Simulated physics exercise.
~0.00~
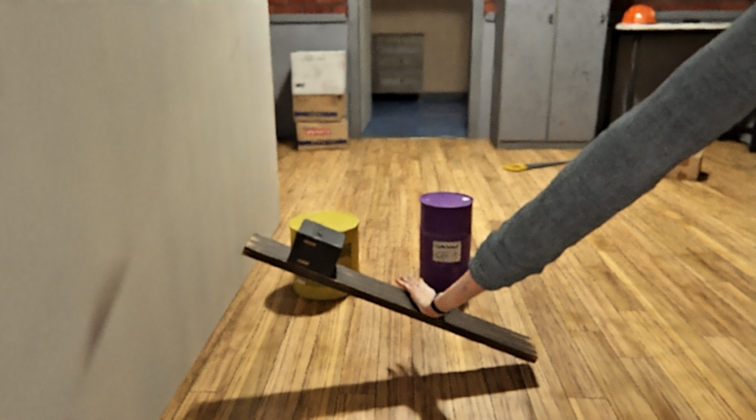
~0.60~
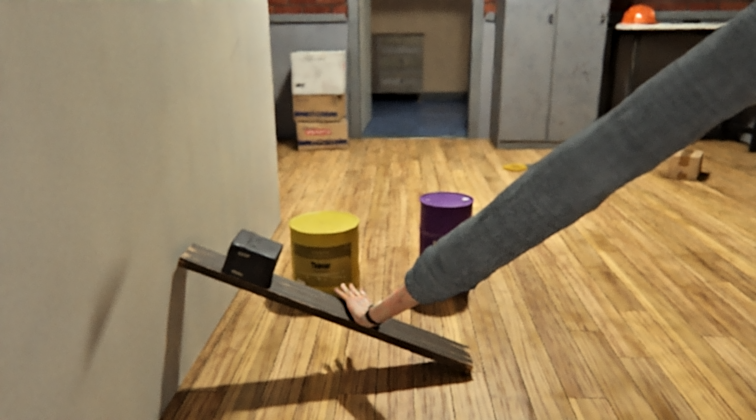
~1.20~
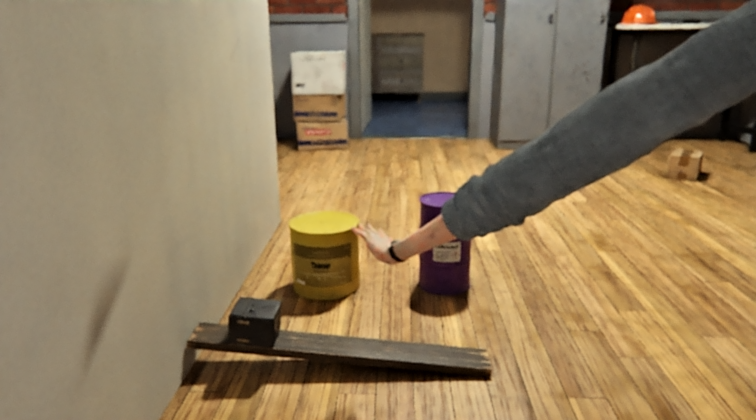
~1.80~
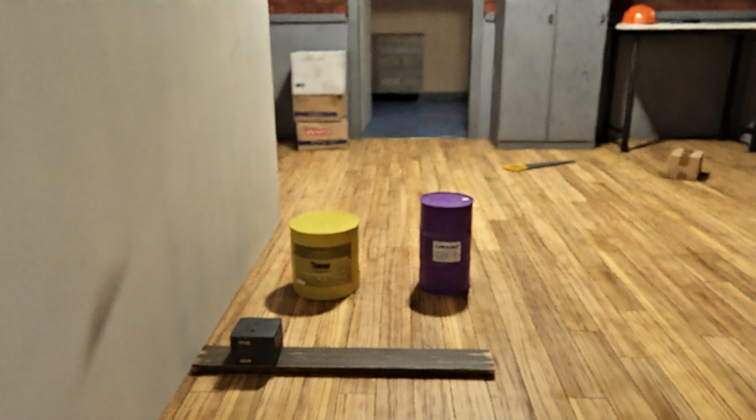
Hand propping a black plank carrying a dark box against a wall, then letting go as it slides down flat onto the floor.
